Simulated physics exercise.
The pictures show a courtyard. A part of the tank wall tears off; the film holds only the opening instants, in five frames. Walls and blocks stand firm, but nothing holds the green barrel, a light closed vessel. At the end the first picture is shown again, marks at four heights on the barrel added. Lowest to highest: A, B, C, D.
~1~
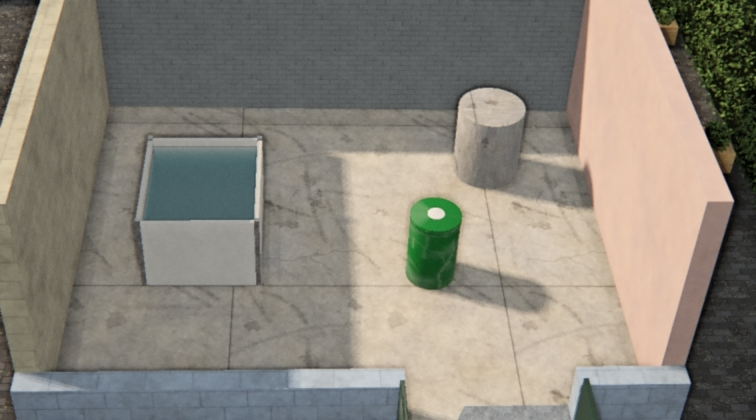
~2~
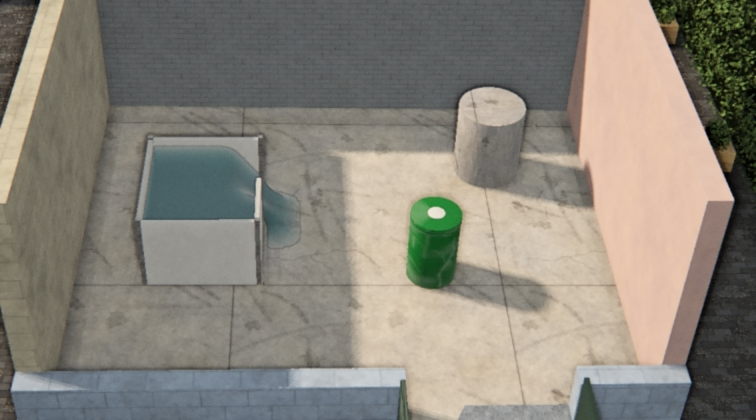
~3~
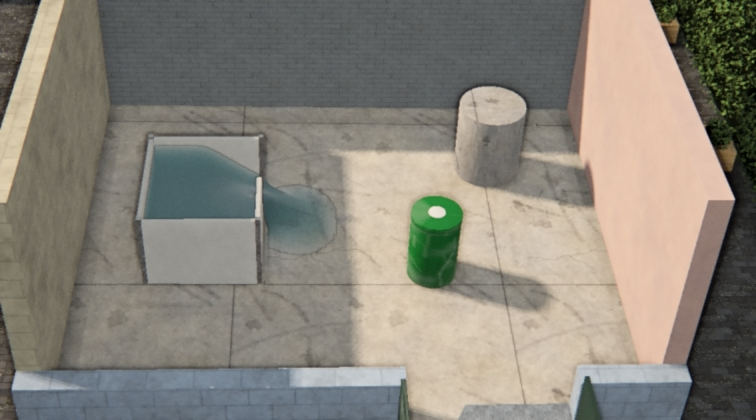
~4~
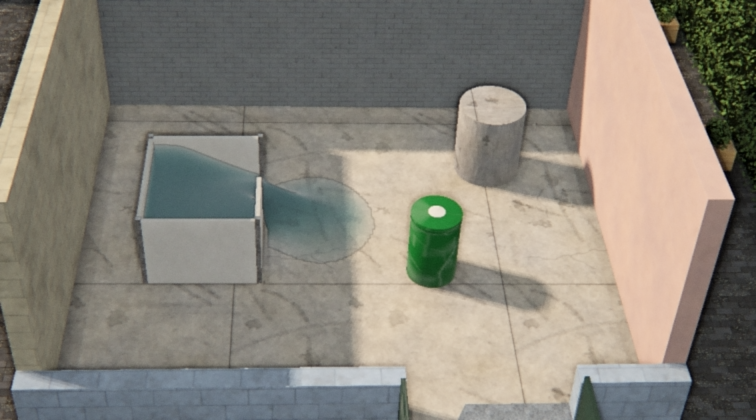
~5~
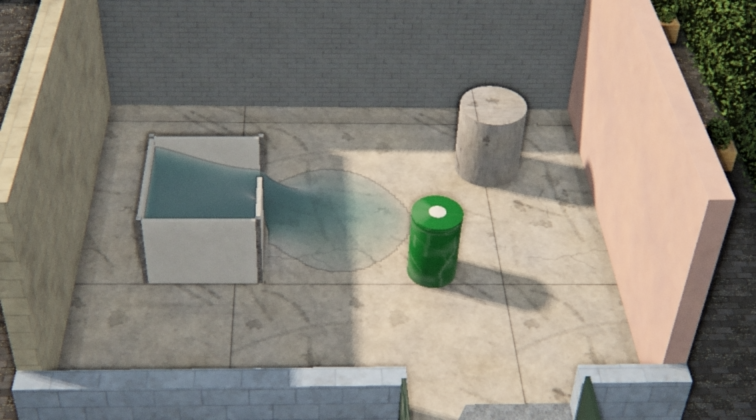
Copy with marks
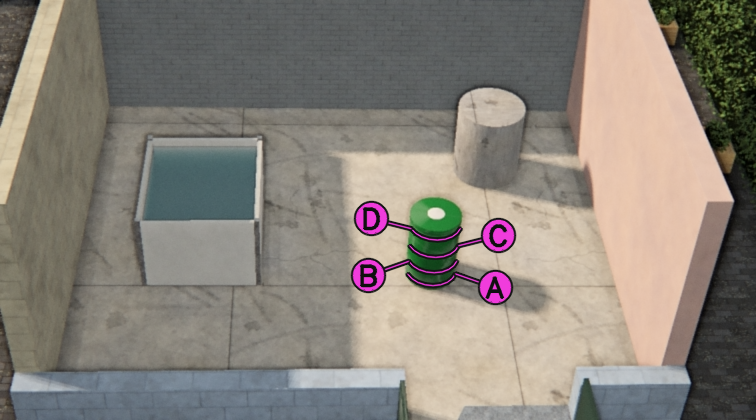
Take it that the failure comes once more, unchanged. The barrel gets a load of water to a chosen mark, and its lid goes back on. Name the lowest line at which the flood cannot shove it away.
I would pick mark B.
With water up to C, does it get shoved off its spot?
No.
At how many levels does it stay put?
Three of the four.
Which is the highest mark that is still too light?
The answer is A.
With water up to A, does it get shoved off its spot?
Yes, that goes wrong.
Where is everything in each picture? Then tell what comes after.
Lid of the green barrel at (435, 214); tank full, its middle at (202, 184); open gate at (490, 371).
Water covers 1 % of the ground and is seen nearest the barrel at (287, 240).
Water covers 3 % of the ground and is seen nearest the barrel at (321, 239).
Water covers 5 % of the ground and is seen nearest the barrel at (365, 233).
Lid of the green barrel at (437, 212); water covers 8 % of the ground and is seen nearest the barrel at (379, 256).
On the marked copy, A at (433, 285); B at (434, 272); C at (435, 257); D at (437, 240); from the bottom up A, B, C, D.
Choosing A, it is pushed about twice its own width away.
Choosing B, it does not move.
Choosing C, it does not move.
Choosing D, it does not move.
